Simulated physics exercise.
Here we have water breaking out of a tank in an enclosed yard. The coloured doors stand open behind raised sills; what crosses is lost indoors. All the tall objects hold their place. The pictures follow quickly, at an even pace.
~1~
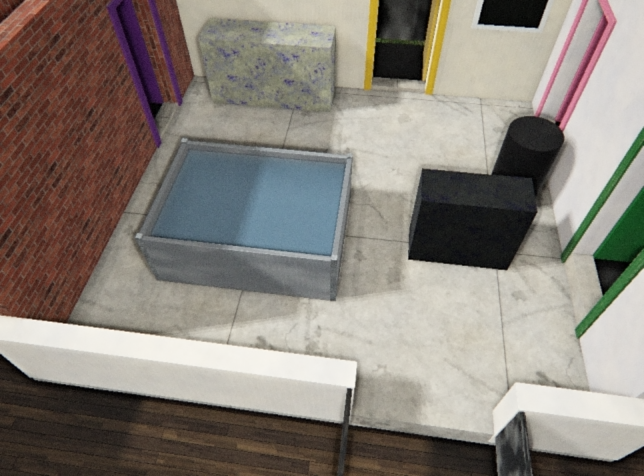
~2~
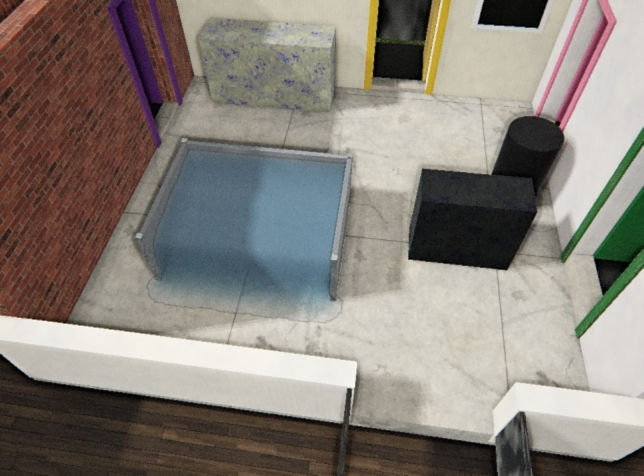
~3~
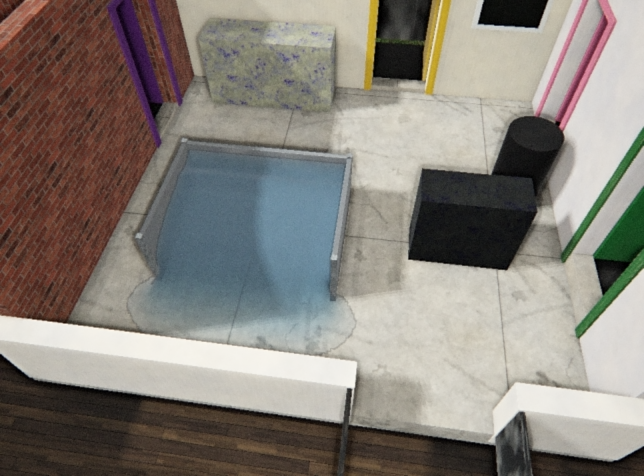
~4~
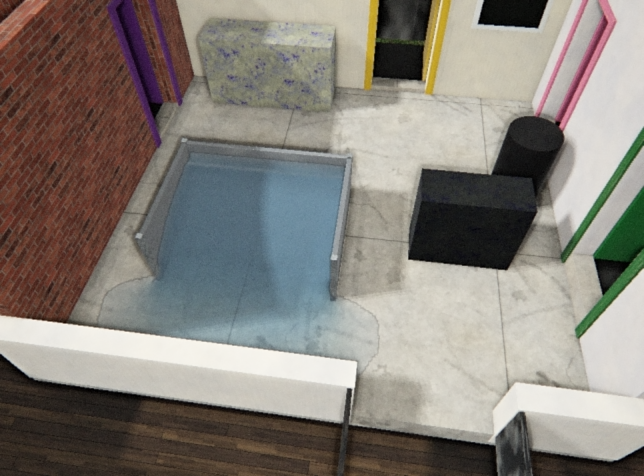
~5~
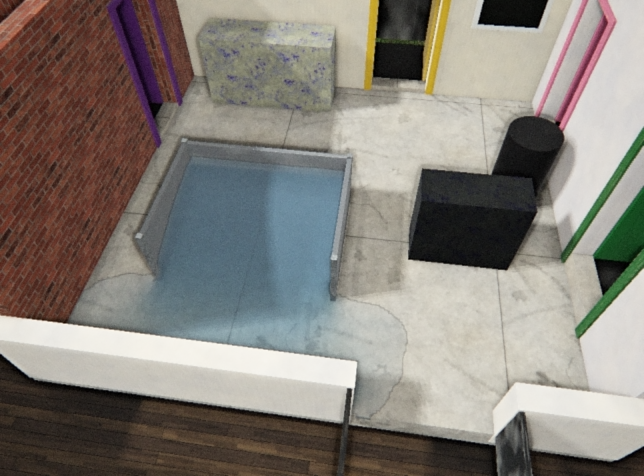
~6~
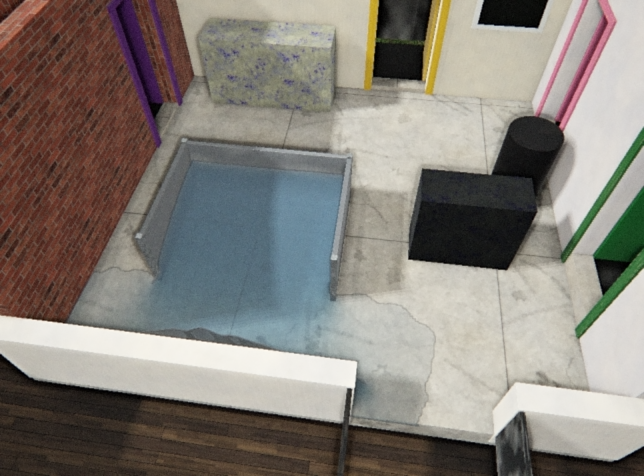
Water in a grey tank sits still, then pours out through its open front side onto the pale floor of a walled yard. It spreads forward to the low white wall, then widens to the right along it, while the black block, dark cylinder and speckled block stay in place.
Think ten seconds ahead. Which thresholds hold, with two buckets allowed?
In the end: The purple door takes more than that; the yellow door stays under that; the pink door stays under that; the green door stays under that.
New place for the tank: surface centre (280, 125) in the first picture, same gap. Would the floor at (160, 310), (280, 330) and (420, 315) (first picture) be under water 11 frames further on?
One after the other: Wet, covered, under water.
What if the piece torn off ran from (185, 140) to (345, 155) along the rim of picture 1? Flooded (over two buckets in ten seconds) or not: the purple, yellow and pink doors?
One by one: Purple lets more in, yellow floods, pink is over.
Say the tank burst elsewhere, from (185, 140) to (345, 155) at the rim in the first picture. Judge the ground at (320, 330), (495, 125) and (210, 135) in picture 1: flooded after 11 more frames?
One after the other: No water, flooded, wet.
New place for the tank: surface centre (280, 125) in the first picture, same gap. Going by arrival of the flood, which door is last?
That is the yellow door.
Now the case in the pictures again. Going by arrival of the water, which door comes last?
It is the one in yellow.
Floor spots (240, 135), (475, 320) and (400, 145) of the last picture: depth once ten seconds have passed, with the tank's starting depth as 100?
Roughly 6, 8 and 8 per cent, in turn.
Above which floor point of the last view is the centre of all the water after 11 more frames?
Around (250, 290).
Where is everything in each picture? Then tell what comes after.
In the first picture, the tank at (253, 199) is whole and still.
In the second picture, water pours out at (243, 276) and has run to (338, 302).
In the third picture, the front is at (346, 326), out from the gap at (243, 277).
In the fourth picture, water pours out at (244, 278) and has run to a hidden place.
In the fifth picture, water pours out at (244, 279) and has run to a hidden place.
In the sixth picture, the front is at a hidden place, out from the gap at (244, 279).
A moment on, water covers 25 % of the floor; the purple door not reached, the yellow door not reached, the pink door not reached, the green door not reached.
Next, water covers 45 % of the floor; the purple door wet at the sill, nothing in, the yellow door not reached, the pink door not reached, the green door wet at the sill, nothing in.
Then, water covers 60 % of the floor; the purple door wet at the sill, nothing in, the yellow door not reached, the pink door wet at the sill, nothing in, the green door under two buckets in.
Later, water covers 95 % of the floor; the purple door over two buckets in, the yellow door wet at the sill, nothing in, the pink door wet at the sill, nothing in, the green door under two buckets in.
In the end, water covers 95 % of the floor; the purple door over two buckets in, the yellow door wet at the sill, nothing in, the pink door wet at the sill, nothing in, the green door under two buckets in.
